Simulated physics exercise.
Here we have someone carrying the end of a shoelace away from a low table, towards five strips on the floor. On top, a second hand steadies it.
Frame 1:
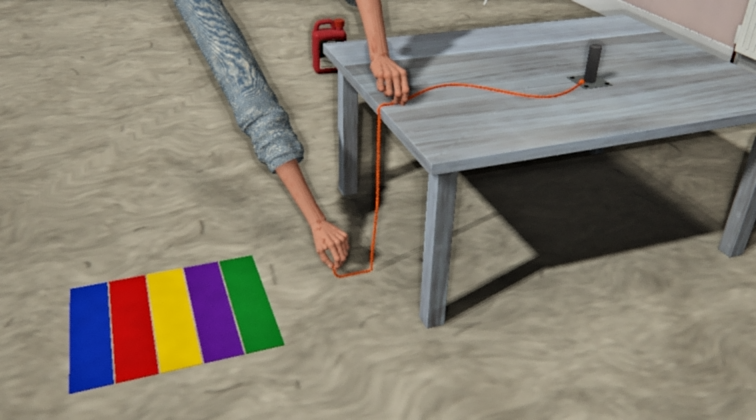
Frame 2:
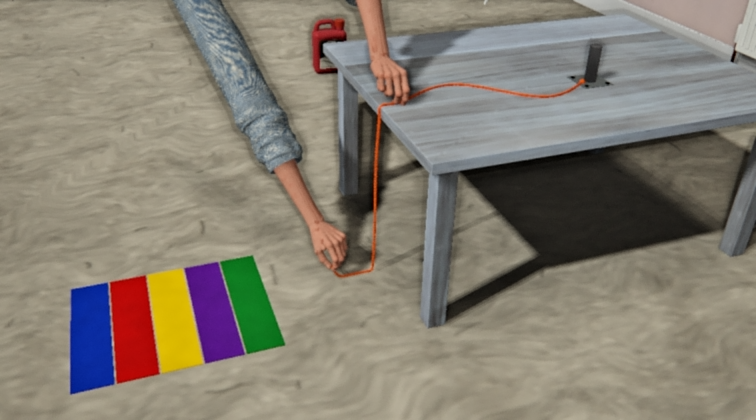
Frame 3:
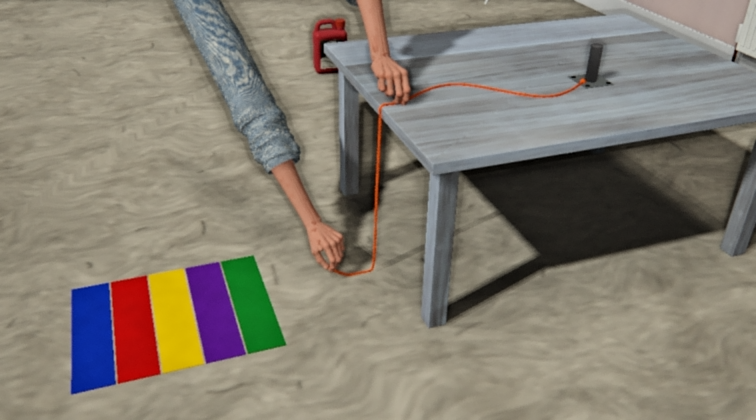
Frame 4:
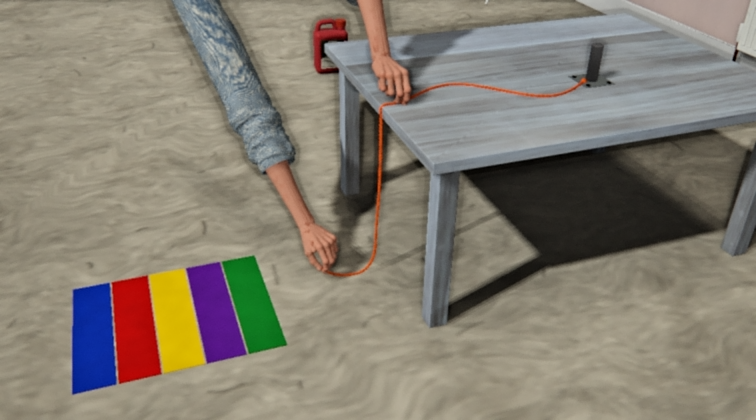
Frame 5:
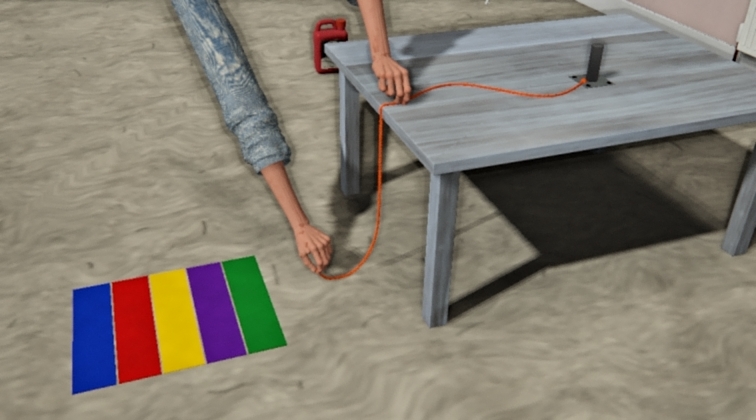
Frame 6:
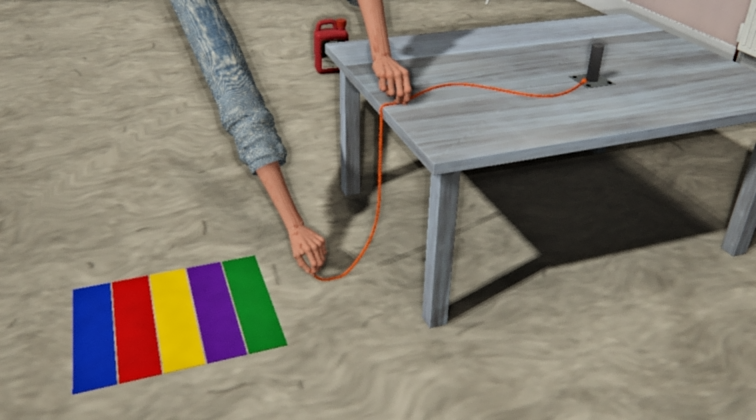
On a pale, swirled floor beside a low grey table, one hand rests at the table's edge on an orange cord while another holds its end near the ground. The lower hand slowly draws the end a short way left, towards five coloured strips, and the hanging cord's sharp bend eases into a curve.
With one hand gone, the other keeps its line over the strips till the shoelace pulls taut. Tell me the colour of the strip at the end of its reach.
It is yellow.
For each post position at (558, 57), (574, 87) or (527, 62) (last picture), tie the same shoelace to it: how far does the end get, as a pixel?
The first try gives (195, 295), the second (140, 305) and the third (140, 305).
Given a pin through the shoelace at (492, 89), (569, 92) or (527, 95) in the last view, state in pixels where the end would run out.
(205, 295); (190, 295); (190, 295).
Soon after, end near (240, 286); over green.
Then, end near (201, 294); over purple.
At full stretch, end near (177, 299); over yellow. It halts on the yellow strip.
